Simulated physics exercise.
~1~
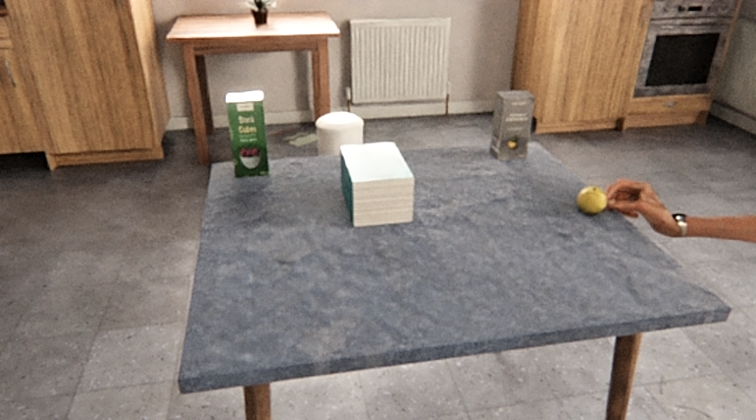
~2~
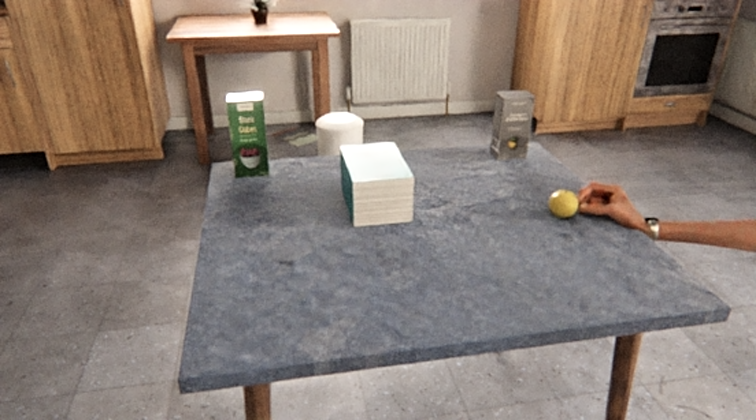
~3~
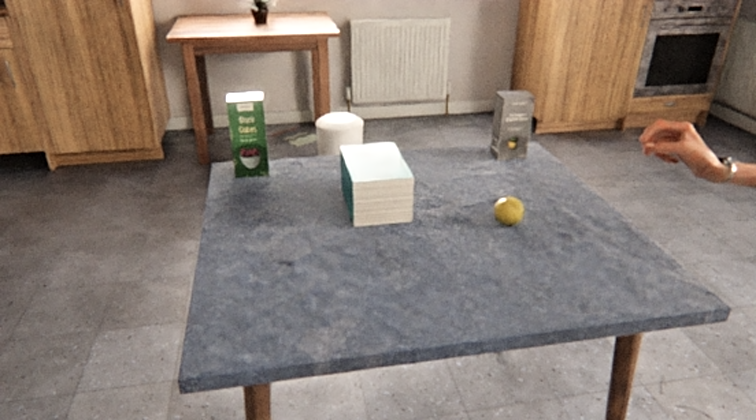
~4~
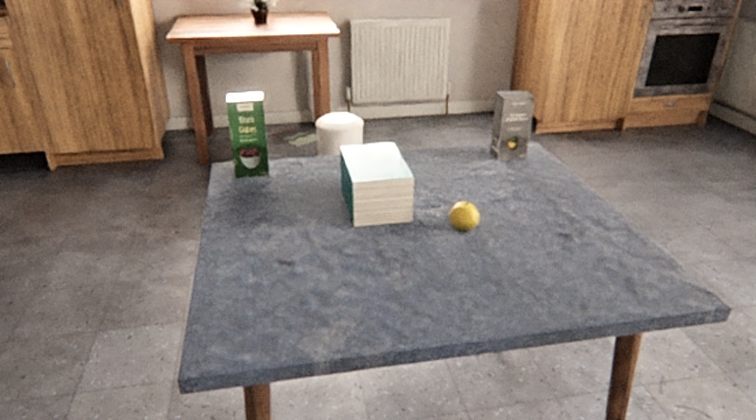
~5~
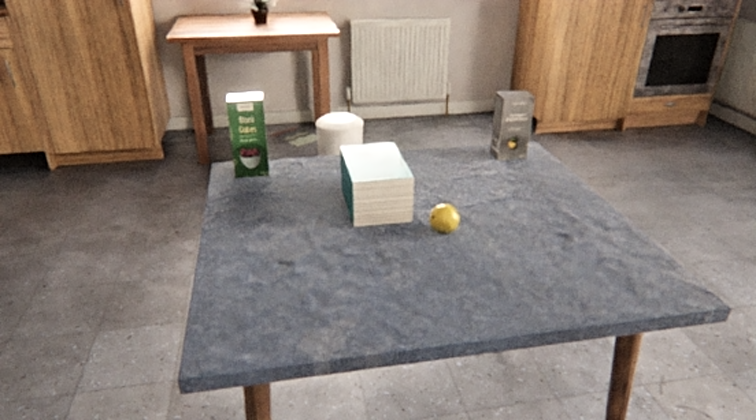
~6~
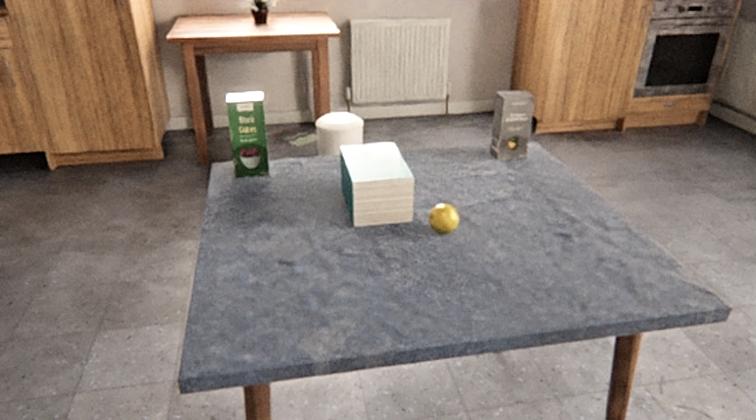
A yellow apple, pushed by a hand, rolls left and stops beside the book.
